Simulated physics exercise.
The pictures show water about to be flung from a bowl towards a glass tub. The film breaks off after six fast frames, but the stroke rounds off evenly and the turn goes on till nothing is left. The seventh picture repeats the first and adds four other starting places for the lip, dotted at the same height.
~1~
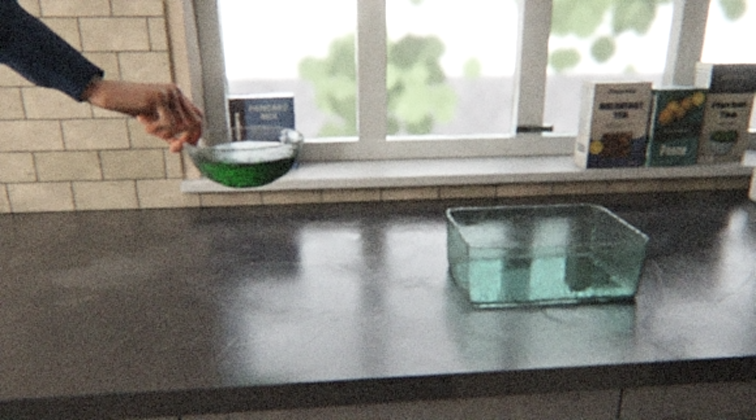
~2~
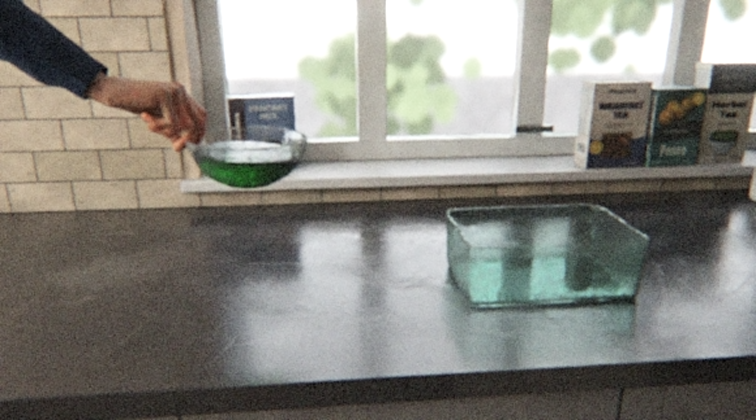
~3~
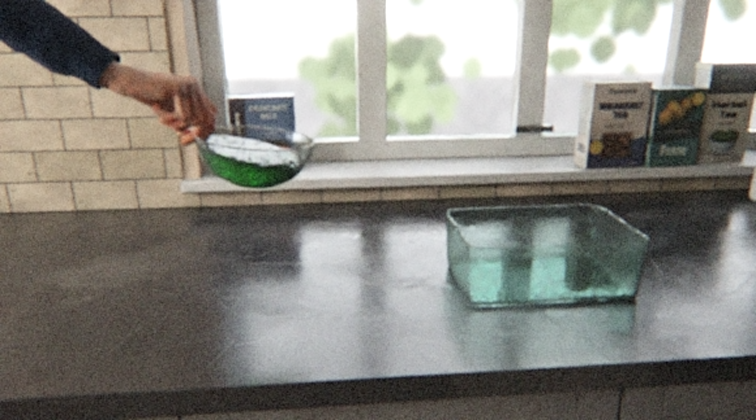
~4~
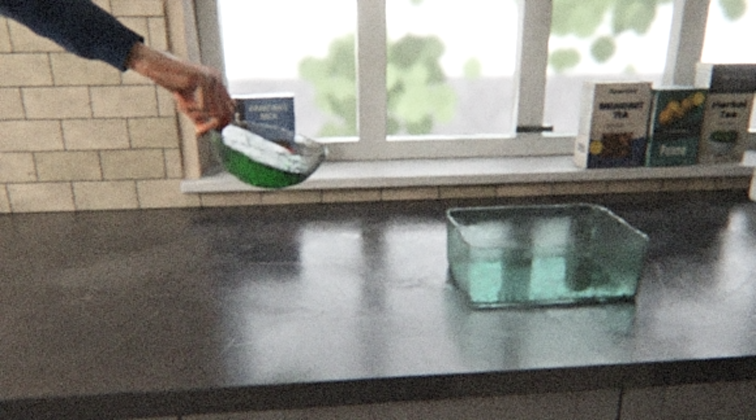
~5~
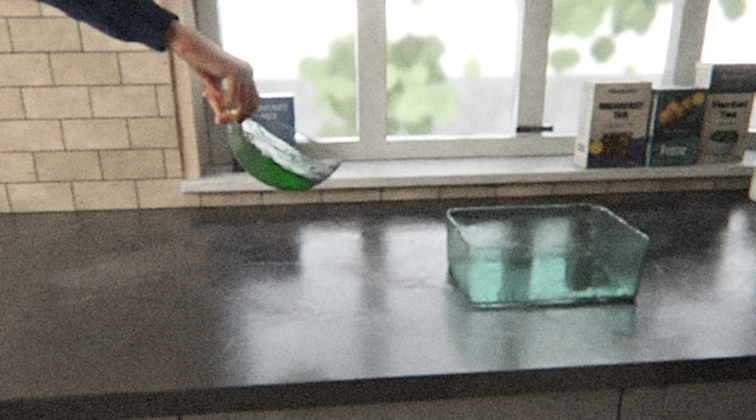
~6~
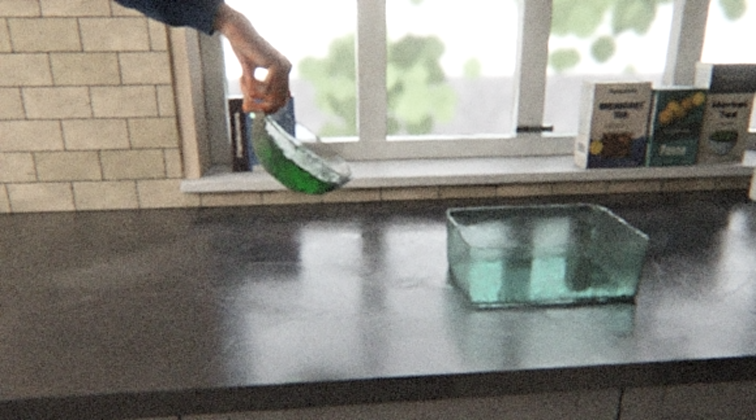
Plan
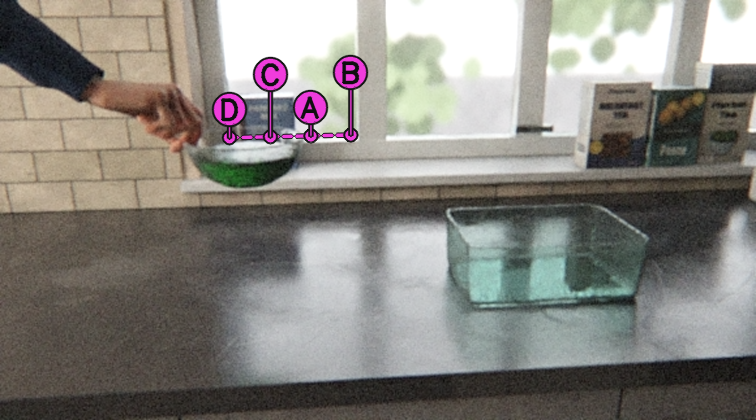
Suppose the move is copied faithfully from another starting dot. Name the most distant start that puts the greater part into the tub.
B is the one.
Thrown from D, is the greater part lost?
Yes.
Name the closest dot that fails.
That is dot A.
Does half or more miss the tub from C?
Yes, that goes wrong.
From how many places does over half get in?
One of them.
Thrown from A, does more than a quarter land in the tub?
No.
On the marked copy, A at (310, 135); B at (350, 134); C at (270, 136); D at (229, 137).
If A is chosen, about 10 % lands in the tub, 83 % falls short and 8 % goes beside or beyond.
If B is chosen, about 70 % lands in the tub, 21 % falls short and 9 % goes beside or beyond.
If C is chosen, about 0 % lands in the tub, 97 % falls short and 3 % goes beside or beyond.
If D is chosen, about 0 % lands in the tub, 100 % falls short.
